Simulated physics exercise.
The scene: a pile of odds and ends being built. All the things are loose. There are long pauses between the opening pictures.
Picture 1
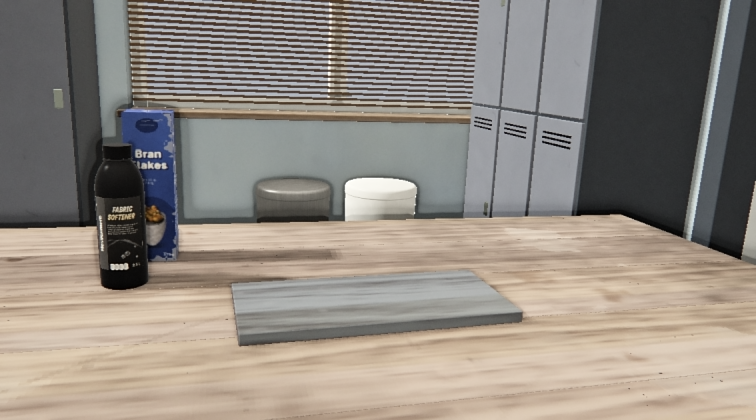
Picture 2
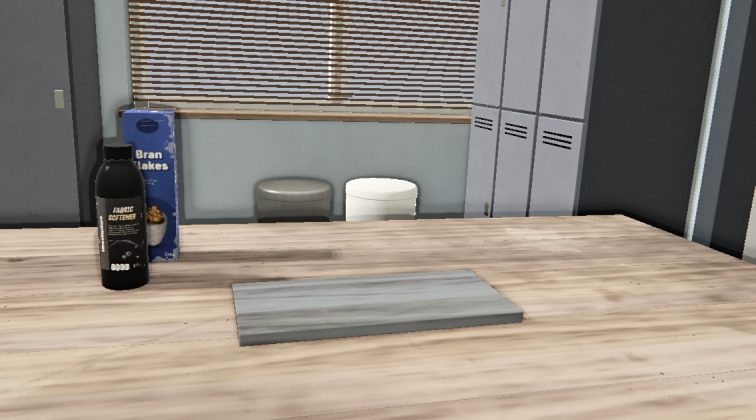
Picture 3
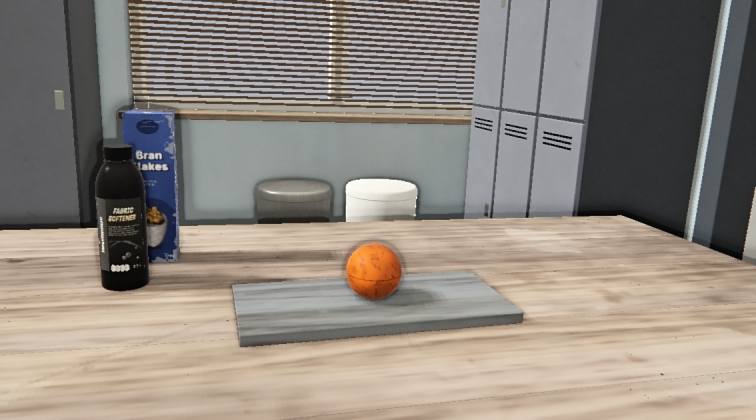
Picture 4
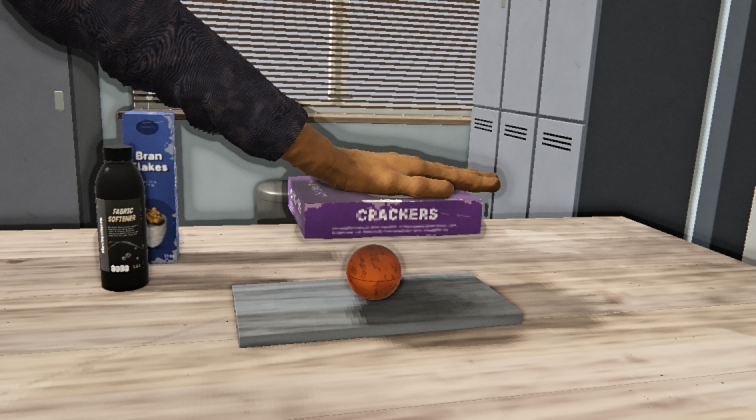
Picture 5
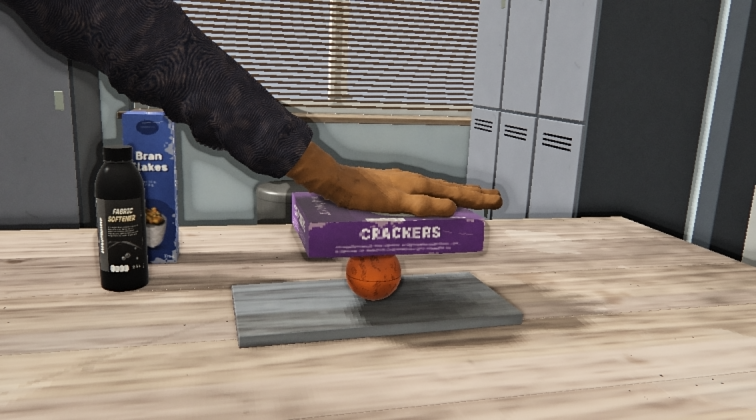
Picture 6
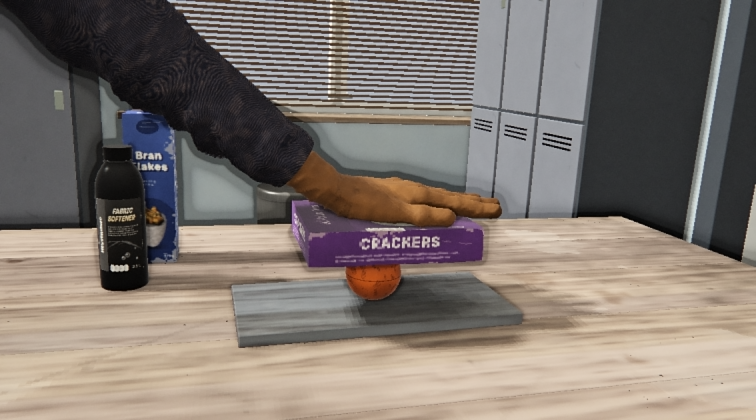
In the video, an orange ball appears on a grey board on a wooden table, near a black bottle and a blue box, then a hand lowers a purple crackers packet onto the ball and keeps hold of it.
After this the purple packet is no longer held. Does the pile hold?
It gives way.
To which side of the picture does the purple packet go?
To the right.
Then, 0.40 s on from there, purple packet turned 33° from how it was put near (399, 234).
Then, 0.70 s on from there, purple packet turned 29° from how it was put near (436, 245); orange ball shifted a little.
Then, 1.00 s on from there, purple packet now fallen; orange ball shifted about its own width.
Then, 1.90 s on from there, orange ball shifted about its own width.
In the end, fallen, purple packet; moved from the start, orange ball; the other 3 unmoved. At the end, from the last picture's camera, purple packet near (471, 254). The pile loses its balance.
